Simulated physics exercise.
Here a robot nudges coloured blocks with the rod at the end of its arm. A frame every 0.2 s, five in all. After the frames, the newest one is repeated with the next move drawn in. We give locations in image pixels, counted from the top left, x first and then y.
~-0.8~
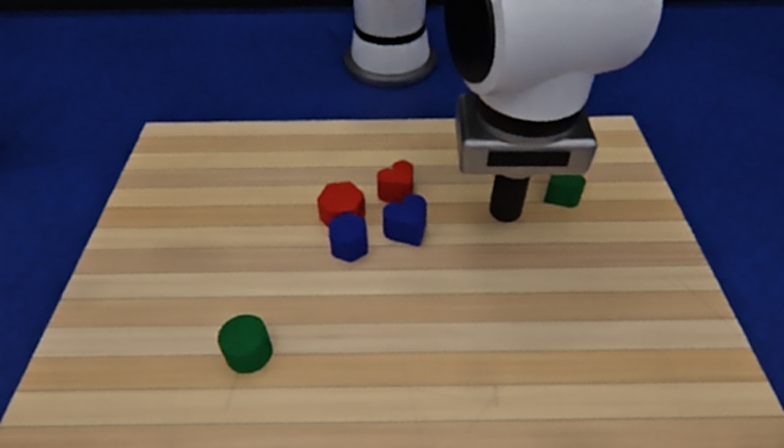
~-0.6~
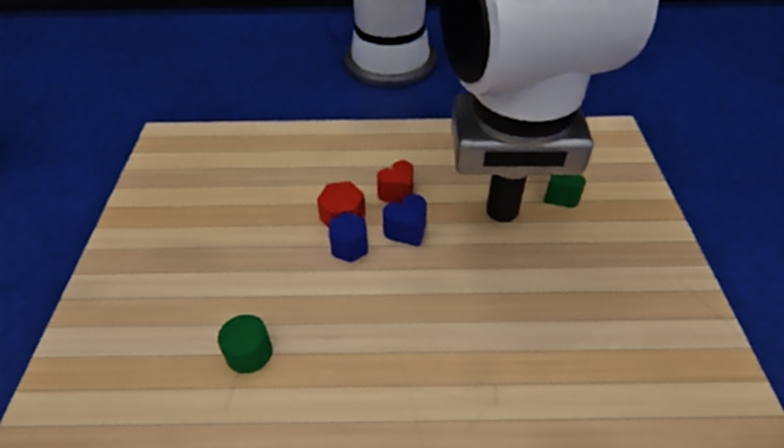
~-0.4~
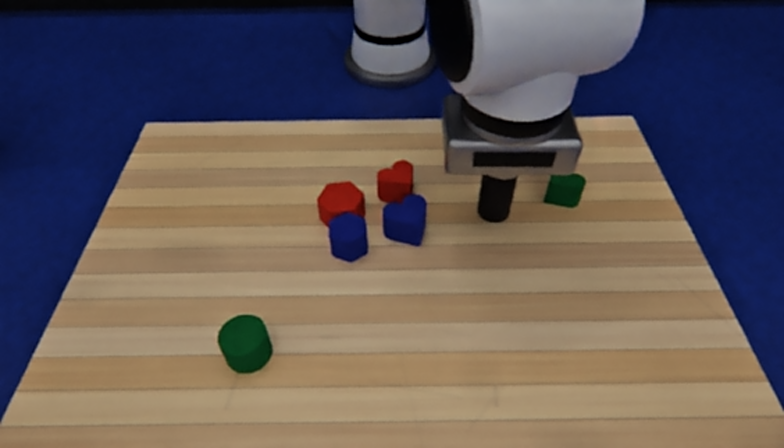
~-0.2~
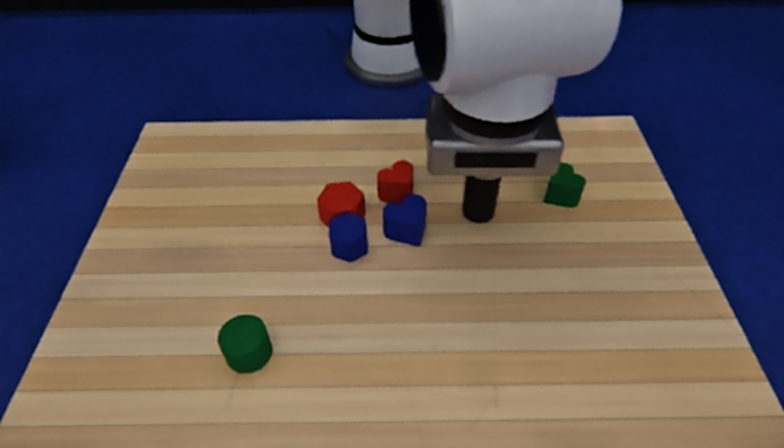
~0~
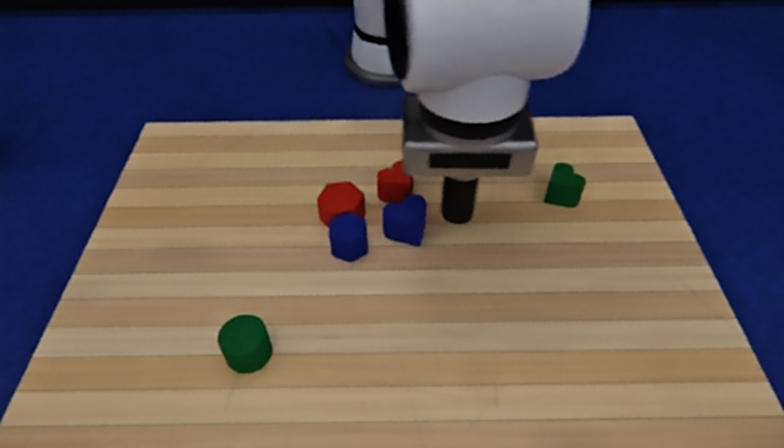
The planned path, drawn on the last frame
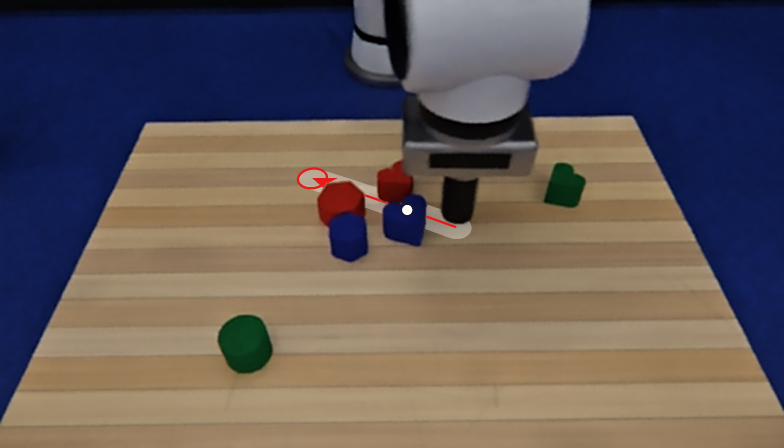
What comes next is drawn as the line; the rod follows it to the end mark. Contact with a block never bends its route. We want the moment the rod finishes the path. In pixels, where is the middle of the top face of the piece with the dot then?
Its top centre lands on (382, 207).
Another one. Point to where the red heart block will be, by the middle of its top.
Answer: (369, 154).
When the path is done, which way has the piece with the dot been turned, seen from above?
Overhead view: Anti-clockwise.
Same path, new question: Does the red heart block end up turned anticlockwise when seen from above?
Short answer: No.
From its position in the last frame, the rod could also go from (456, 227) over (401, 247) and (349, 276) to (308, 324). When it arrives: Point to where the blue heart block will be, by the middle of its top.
The blue heart block ends near (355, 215).
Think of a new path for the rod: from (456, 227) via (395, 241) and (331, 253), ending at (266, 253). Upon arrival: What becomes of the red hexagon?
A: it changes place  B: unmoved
A.
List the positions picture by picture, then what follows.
In the first picture, rod's lower end at (505, 212); red hexagon at (341, 196); blue hexagon at (347, 227); red heart block at (397, 172); blue heart block at (407, 210).
In the second picture, rod at (502, 212); blocks still.
In the third picture, rod at (493, 213); blocks still.
In the fourth picture, rod at (478, 213); blocks still.
In the fifth picture, rod at (457, 214); red hexagon at (341, 196); blue hexagon at (347, 227); red heart block at (397, 172); blue heart block at (407, 210).
Drawn move, from (456, 227) to (312, 178); the dot is on the blue heart block.
The first path, step by step. One third of the way, rod at (405, 196); red heart block at (389, 166), turned 15° clockwise; blue heart block at (385, 208), turned 65° anticlockwise.
Two thirds of the way, rod at (356, 180); red hexagon at (337, 196); red heart block at (370, 154), turned 105° clockwise; blue heart block at (382, 207), turned 75° anticlockwise.
At the end, rod at (310, 165); red hexagon at (336, 195), turned 20° anticlockwise; blue hexagon still; red heart block at (369, 154), turned 110° clockwise; blue heart block at (382, 207), turned 75° anticlockwise.
